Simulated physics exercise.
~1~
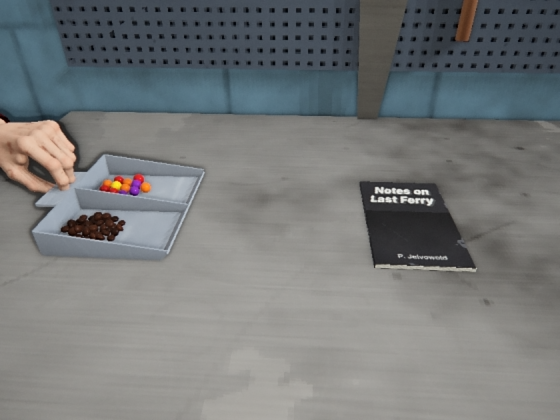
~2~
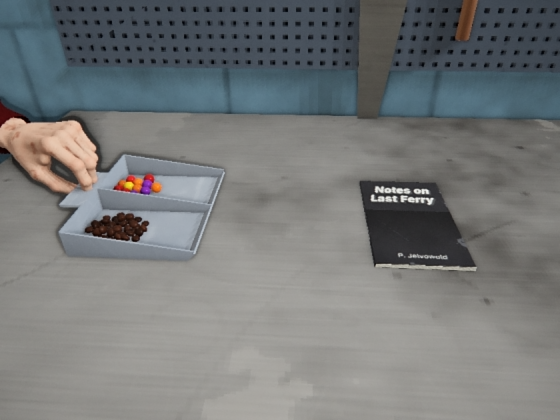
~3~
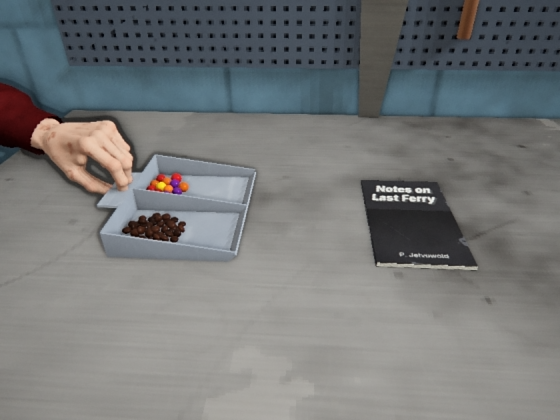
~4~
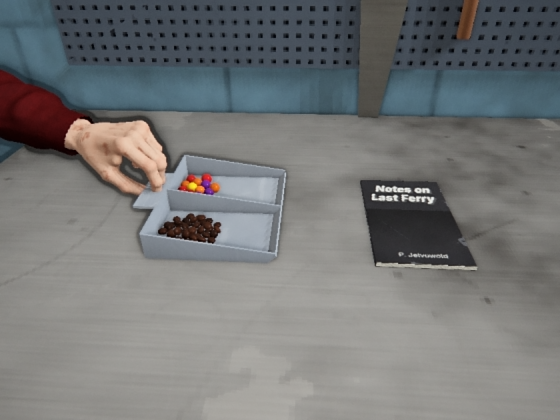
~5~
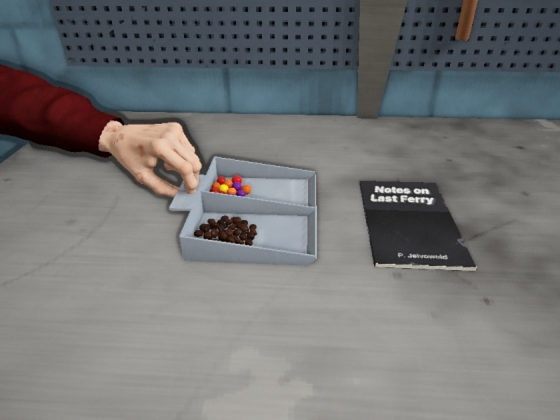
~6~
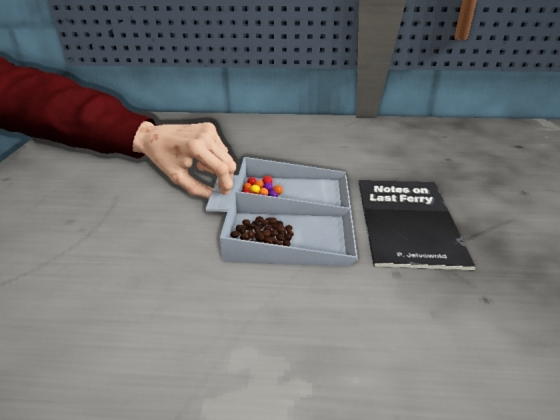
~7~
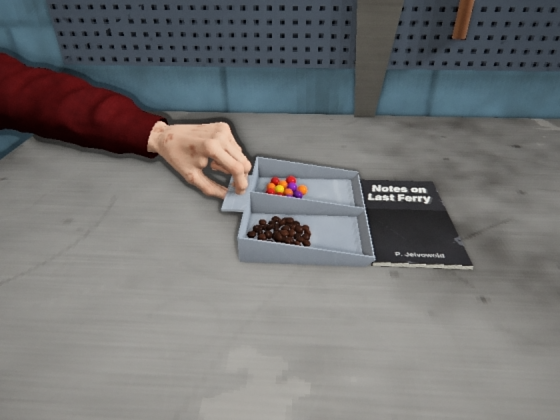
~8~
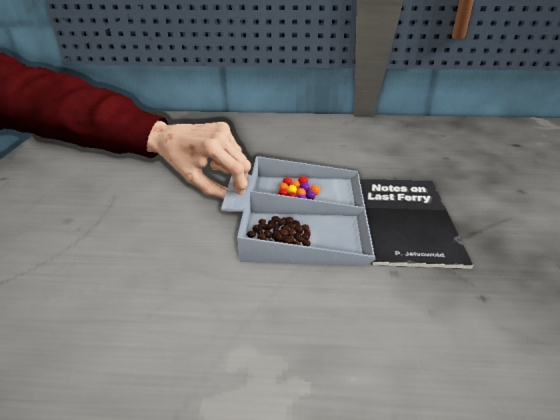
On a grey tabletop, a hand in a red sleeve pushes a divided tray of colourful balls and dark brown pieces rightward until it stops against a thin black book; the balls shift slightly towards the front, and everything stays inside.
